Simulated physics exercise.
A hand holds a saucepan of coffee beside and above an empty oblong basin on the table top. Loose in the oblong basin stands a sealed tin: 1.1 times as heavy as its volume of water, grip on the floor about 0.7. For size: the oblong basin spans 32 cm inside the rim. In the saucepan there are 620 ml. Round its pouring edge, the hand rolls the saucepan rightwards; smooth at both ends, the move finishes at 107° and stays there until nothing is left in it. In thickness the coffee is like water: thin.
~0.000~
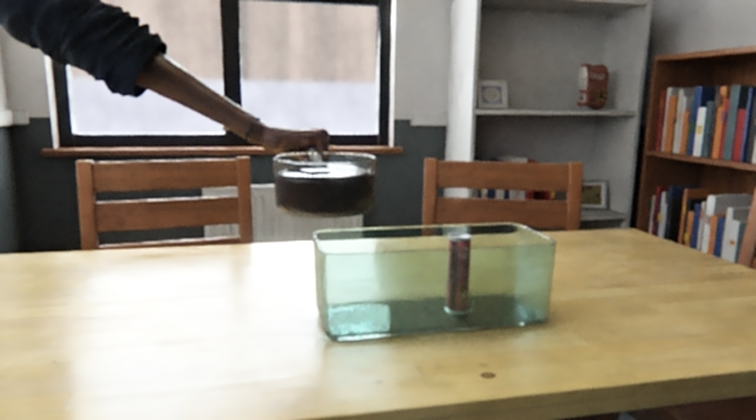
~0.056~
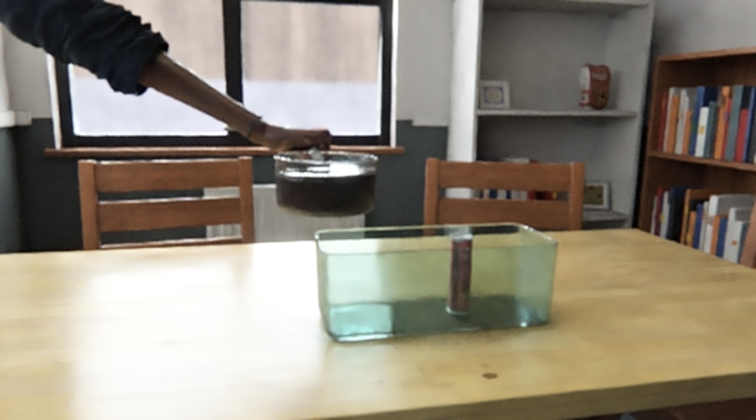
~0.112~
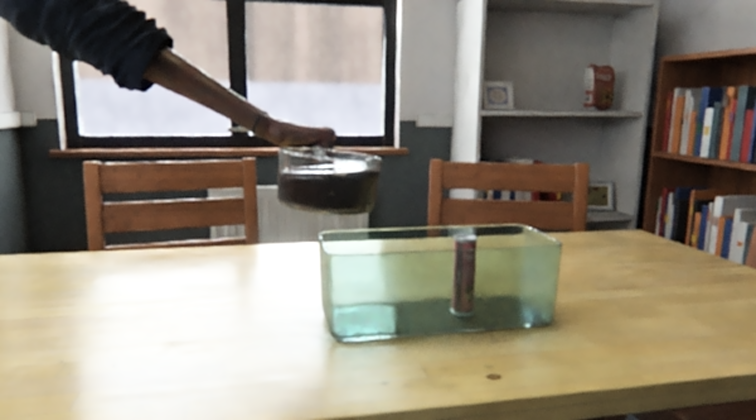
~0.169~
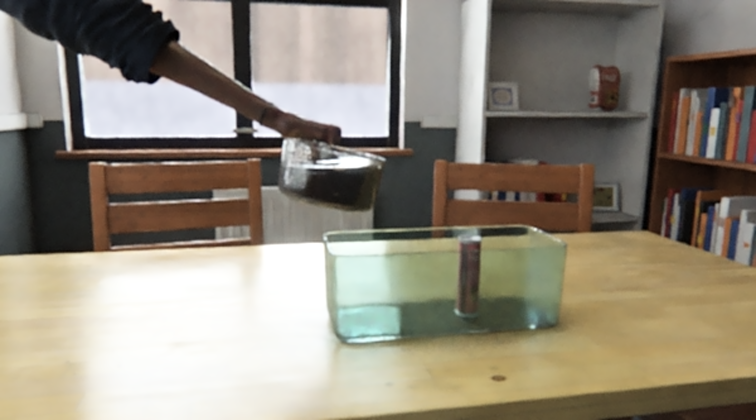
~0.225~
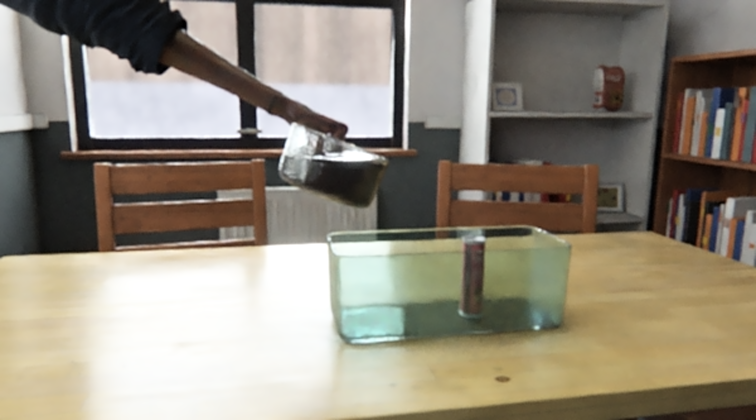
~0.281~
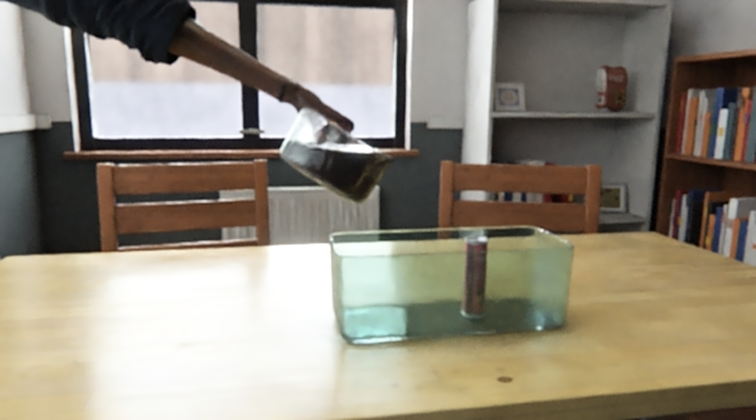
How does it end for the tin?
The tin goes down.
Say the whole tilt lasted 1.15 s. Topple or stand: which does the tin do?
In that case the tin overturns.
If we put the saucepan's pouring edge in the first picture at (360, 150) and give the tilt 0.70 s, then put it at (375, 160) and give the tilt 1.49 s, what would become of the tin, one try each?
Try 1: Still standing; try 2: Still standing.
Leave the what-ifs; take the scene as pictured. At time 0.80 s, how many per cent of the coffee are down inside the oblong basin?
Looks like about 84 % of the whole amount.
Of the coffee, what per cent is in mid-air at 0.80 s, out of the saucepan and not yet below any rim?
I'd put it at about 12 per cent of the liquid.
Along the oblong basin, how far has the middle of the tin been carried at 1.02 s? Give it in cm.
Measured centre to centre, about 6 cm.
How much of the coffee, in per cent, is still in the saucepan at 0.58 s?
Remaining: Near 36 % of the total.
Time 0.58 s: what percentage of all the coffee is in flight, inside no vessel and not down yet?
Near 52 per cent of it all.
After 0.58 s the tilt is 91° and 35 per cent is still to pour; the tin stands where it began.
After 0.80 s the tilt is 107° and 4 per cent is still to pour; the tin leans 25°.
After 1.02 s the tilt is 107° and 0 per cent is still to pour; the tin lies on its side.
After 1.27 s the tilt is 107° and 0 per cent is still to pour; the tin lies on its side.
In the end the tin lies on its side.
